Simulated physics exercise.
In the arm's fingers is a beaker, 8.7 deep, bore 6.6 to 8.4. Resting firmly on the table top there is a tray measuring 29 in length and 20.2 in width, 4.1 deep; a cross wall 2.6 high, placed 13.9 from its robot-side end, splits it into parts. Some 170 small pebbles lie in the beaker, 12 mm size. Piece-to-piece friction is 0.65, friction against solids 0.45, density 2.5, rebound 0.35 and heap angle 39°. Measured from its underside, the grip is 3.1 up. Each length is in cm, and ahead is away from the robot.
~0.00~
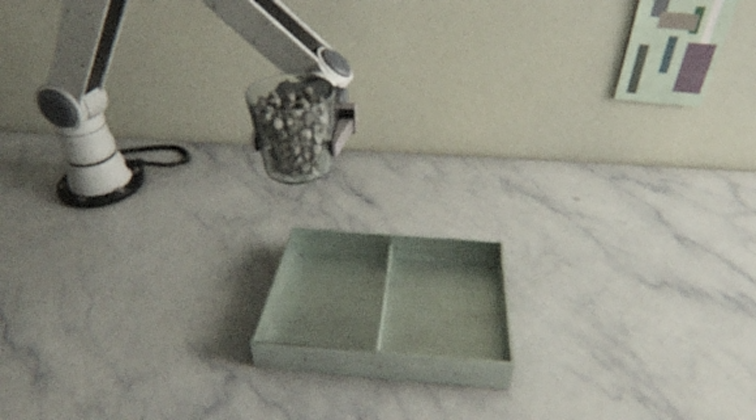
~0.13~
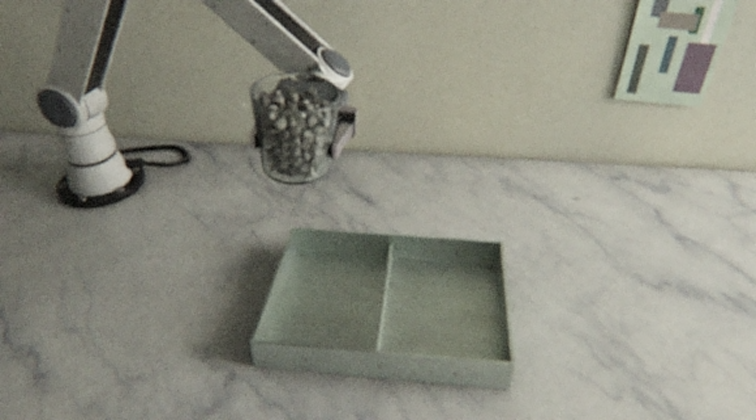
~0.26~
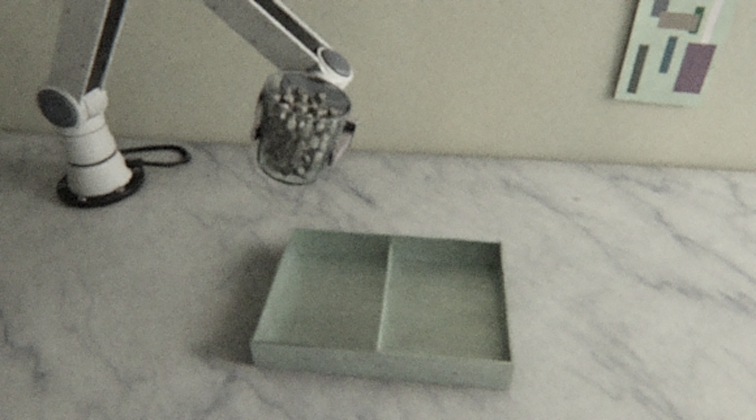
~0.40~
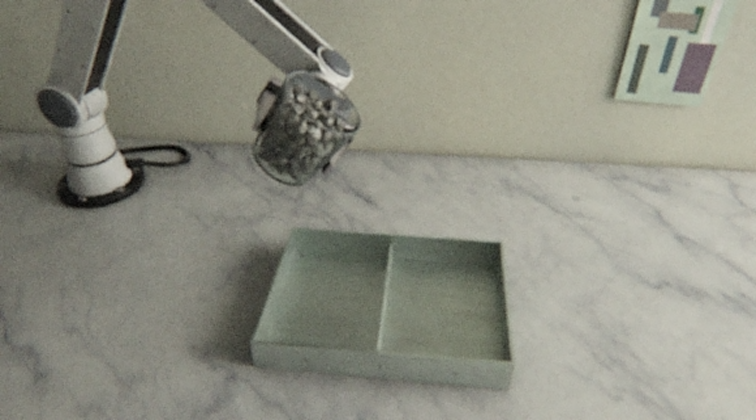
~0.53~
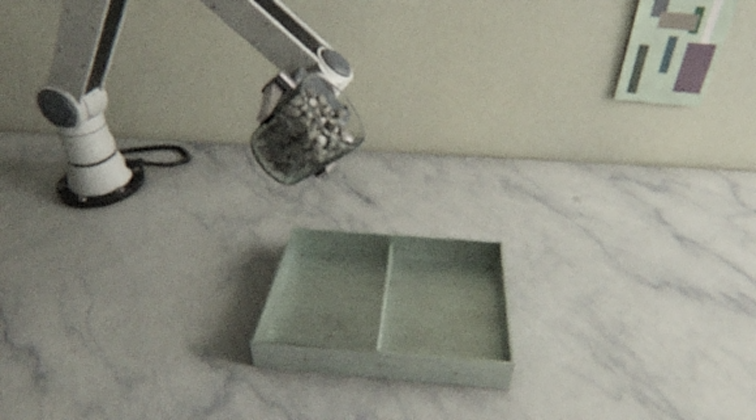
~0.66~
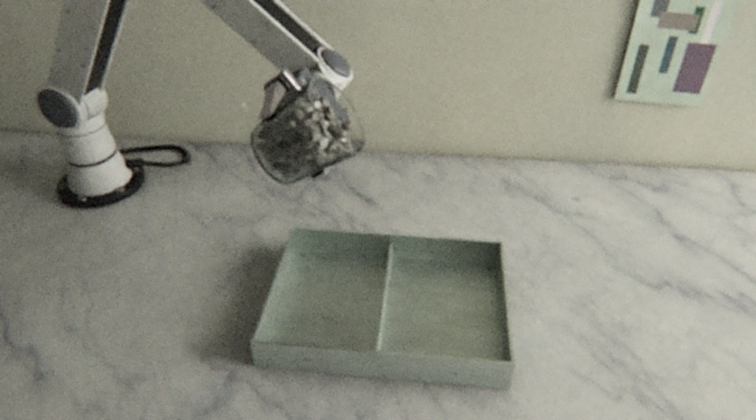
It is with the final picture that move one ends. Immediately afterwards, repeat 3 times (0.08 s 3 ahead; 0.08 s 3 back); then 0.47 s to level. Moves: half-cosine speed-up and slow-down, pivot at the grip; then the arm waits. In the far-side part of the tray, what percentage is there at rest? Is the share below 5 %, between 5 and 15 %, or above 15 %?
It is above 15 %.
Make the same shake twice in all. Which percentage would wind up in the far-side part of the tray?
Roughly 20 percent.
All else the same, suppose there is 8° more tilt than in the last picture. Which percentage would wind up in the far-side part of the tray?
In that case roughly 35 per cent.
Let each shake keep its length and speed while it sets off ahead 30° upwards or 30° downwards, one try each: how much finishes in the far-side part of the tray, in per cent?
It comes to around 45 per cent on the first try and around 15 per cent on the second.
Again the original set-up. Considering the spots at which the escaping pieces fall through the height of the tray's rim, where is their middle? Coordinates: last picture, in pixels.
Near (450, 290).
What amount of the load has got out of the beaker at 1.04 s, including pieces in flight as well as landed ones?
20 %.
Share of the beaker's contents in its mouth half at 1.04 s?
Mouth half: Close to 40 per cent.
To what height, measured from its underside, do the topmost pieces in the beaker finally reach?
It reaches close to 8.5 cm in the end.
After 1.04 s, tilted 54° forward, highest piece 28 above the table; 138 in the beaker, 22 in the far-side part, 14 in flight or on a rim.
After 1.42 s, tilted 19° forward, highest piece 29 above the table; 124 in the beaker, 45 in the far-side part, 5 in the robot-side part.
After 1.81 s, level, highest piece 30 above the table; 124 in the beaker, 45 in the far-side part, 5 in the robot-side part.
After 2.86 s, level, highest piece 30 above the table; 124 in the beaker, 45 in the far-side part, 5 in the robot-side part.
At rest, 124 in the beaker, 45 in the far-side part, 5 in the robot-side part. That is 26 % in the far-side part of the tray.
